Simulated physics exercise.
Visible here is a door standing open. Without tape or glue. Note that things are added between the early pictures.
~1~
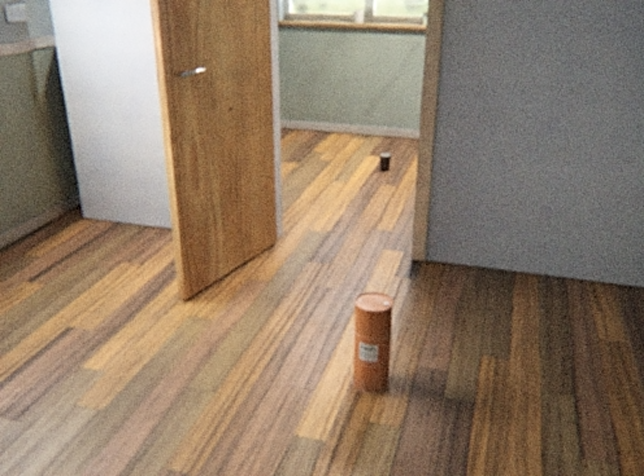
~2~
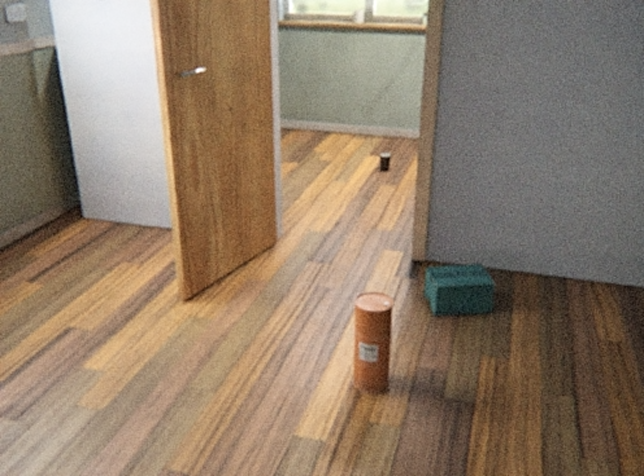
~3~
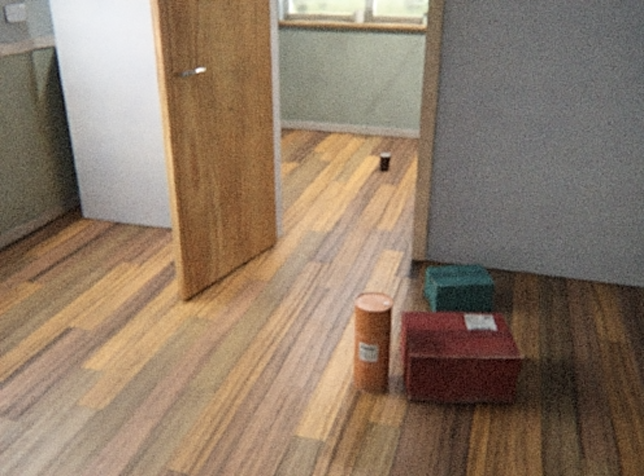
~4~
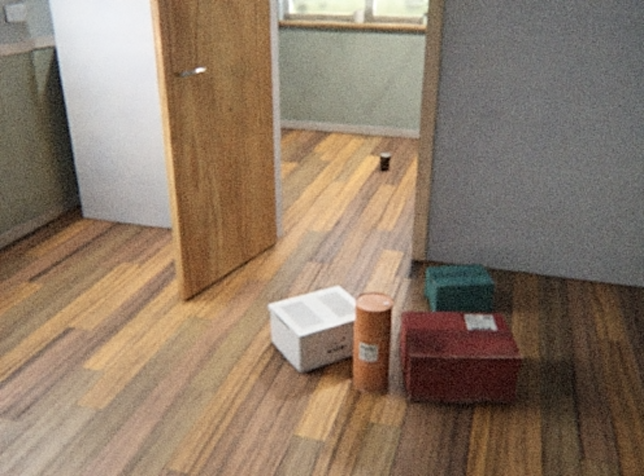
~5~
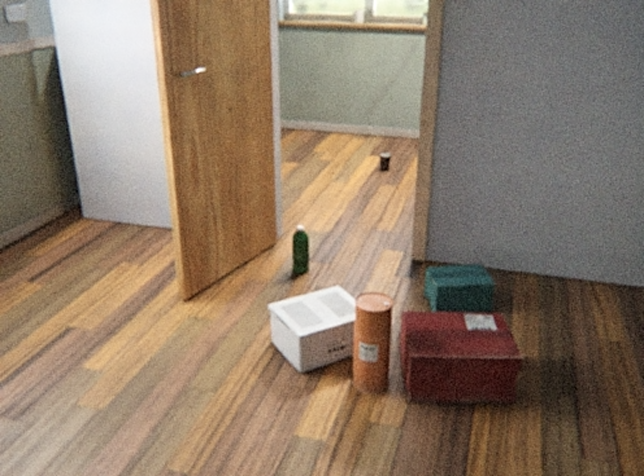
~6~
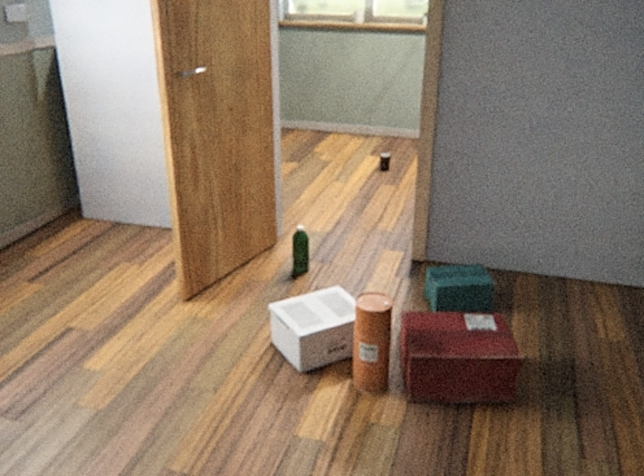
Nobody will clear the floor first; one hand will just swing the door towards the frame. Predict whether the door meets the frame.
Result: Fully closed.
Then, 1.20 s after the last picture, door at 64°.
Then, 1.80 s after the last picture, door at 33°; green bottle slid well along near (329, 243).
Then, 2.30 s after the last picture, door at 7°; green bottle slid well along near (349, 231).
At rest, door at 0°; moved from the start, green bottle; the other 4 in place. Seen from the same camera at the end, green bottle near (352, 227).
